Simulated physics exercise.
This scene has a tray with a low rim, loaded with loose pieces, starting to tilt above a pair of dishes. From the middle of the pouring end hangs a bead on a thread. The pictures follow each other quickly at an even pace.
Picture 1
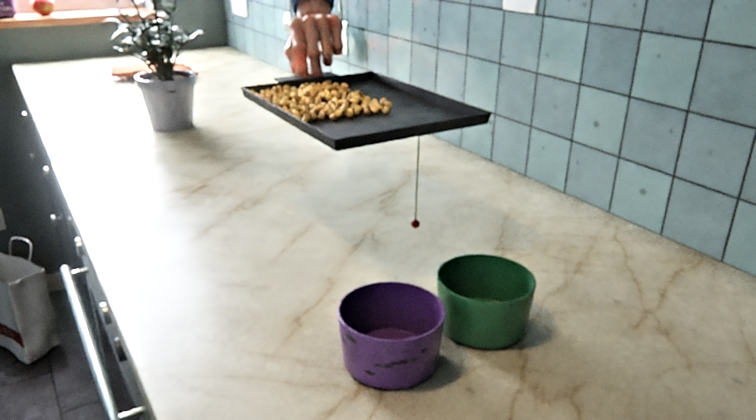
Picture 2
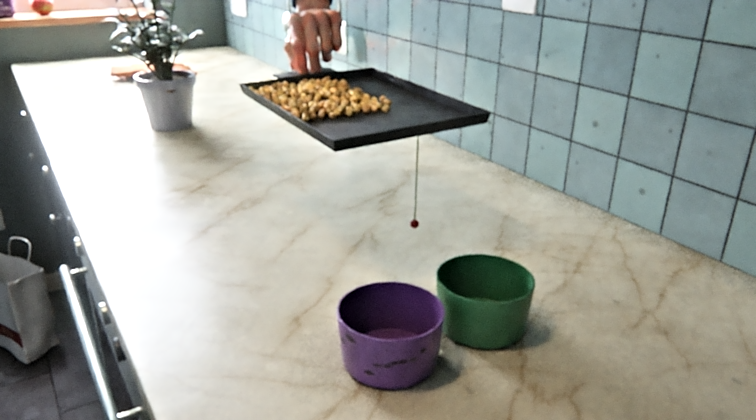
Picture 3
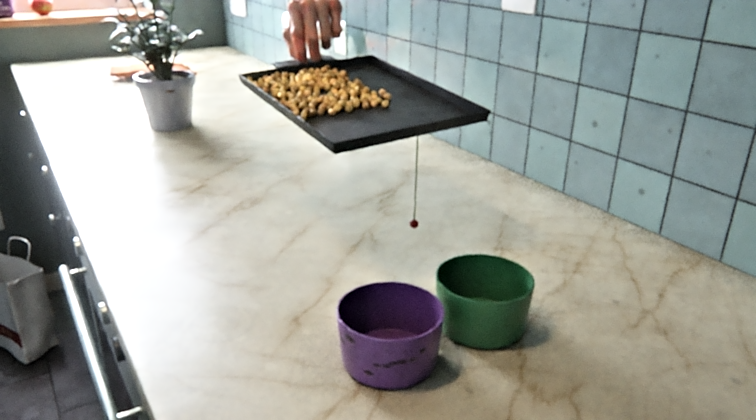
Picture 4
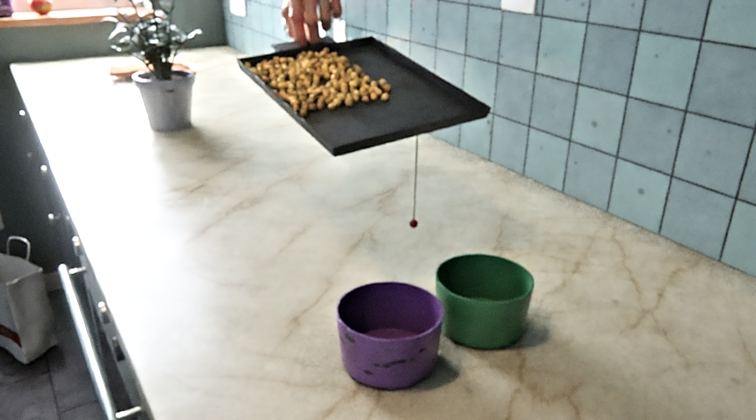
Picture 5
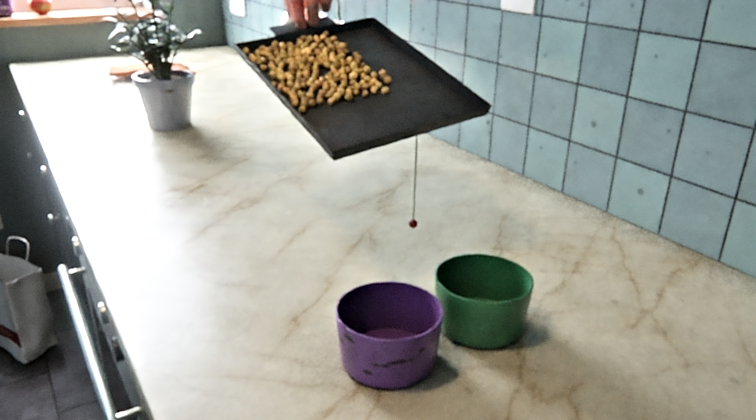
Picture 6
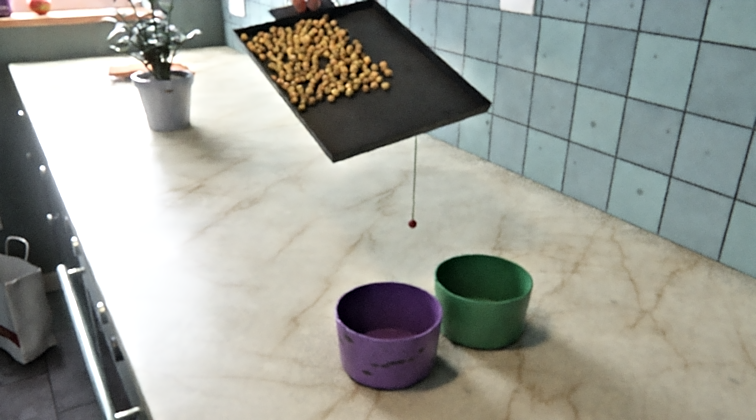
A hand raises the far end of a dark tray of chickpeas above two bowls.
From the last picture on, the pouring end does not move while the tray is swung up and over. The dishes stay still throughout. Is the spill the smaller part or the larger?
The dishes secure under fifty percent.
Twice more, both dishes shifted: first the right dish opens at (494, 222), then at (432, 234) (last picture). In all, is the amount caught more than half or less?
In order, they'd catch a minor share, and next a major share.
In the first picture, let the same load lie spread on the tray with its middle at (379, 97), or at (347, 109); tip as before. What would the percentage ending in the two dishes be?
In turn 10 and 10 in a hundred.
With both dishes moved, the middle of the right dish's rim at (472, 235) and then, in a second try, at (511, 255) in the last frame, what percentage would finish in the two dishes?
60, then 10 %.
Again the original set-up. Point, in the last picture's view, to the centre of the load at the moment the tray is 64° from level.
Somewhere about pixel (350, 134).
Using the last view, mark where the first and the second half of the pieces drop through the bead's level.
Earlier half at (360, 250), later half at (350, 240).
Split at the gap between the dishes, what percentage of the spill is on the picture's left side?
Near 90 %.
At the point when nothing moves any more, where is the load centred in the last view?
The centre comes to rest near (357, 315).
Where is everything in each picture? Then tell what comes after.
In the first picture, corners of the pouring end near (336, 138) and (488, 112), level; middle of the load near (318, 100), dried chickpeas; left dish near (421, 358); right dish near (517, 320); bead on its thread near (415, 224).
In the second picture, corners of the pouring end near (335, 139) and (487, 111), level; middle of the load near (317, 98).
In the third picture, corners of the pouring end near (335, 142) and (487, 110), tipped barely, lowest at the left corner; middle of the load near (317, 90).
In the fourth picture, corners of the pouring end near (335, 146) and (488, 107), tipped a little, lowest at the left corner; middle of the load near (316, 79).
In the fifth picture, corners of the pouring end near (334, 150) and (488, 104), tipped clearly, lowest at the left corner; middle of the load near (315, 68).
In the sixth picture, corners of the pouring end near (334, 154) and (489, 102), tipped clearly, lowest at the left corner; middle of the load near (315, 59), a little on the move; left dish near (418, 358); right dish near (515, 320).
Shortly afterwards, tray tipped steeply; the bulk on the tray; only a few in the left dish; near a quarter in the air.
Next, tray tipped past a quarter turn; near a quarter on the tray; a little in the left dish; only a few in the right dish; near half outside both; a little in the air.
Some moments later, tray tipped past a quarter turn; a little in the left dish; only a few in the right dish; all but a few outside both.
In the end, tray tipped past a quarter turn; a little in the left dish; only a few in the right dish; all but a few outside both.
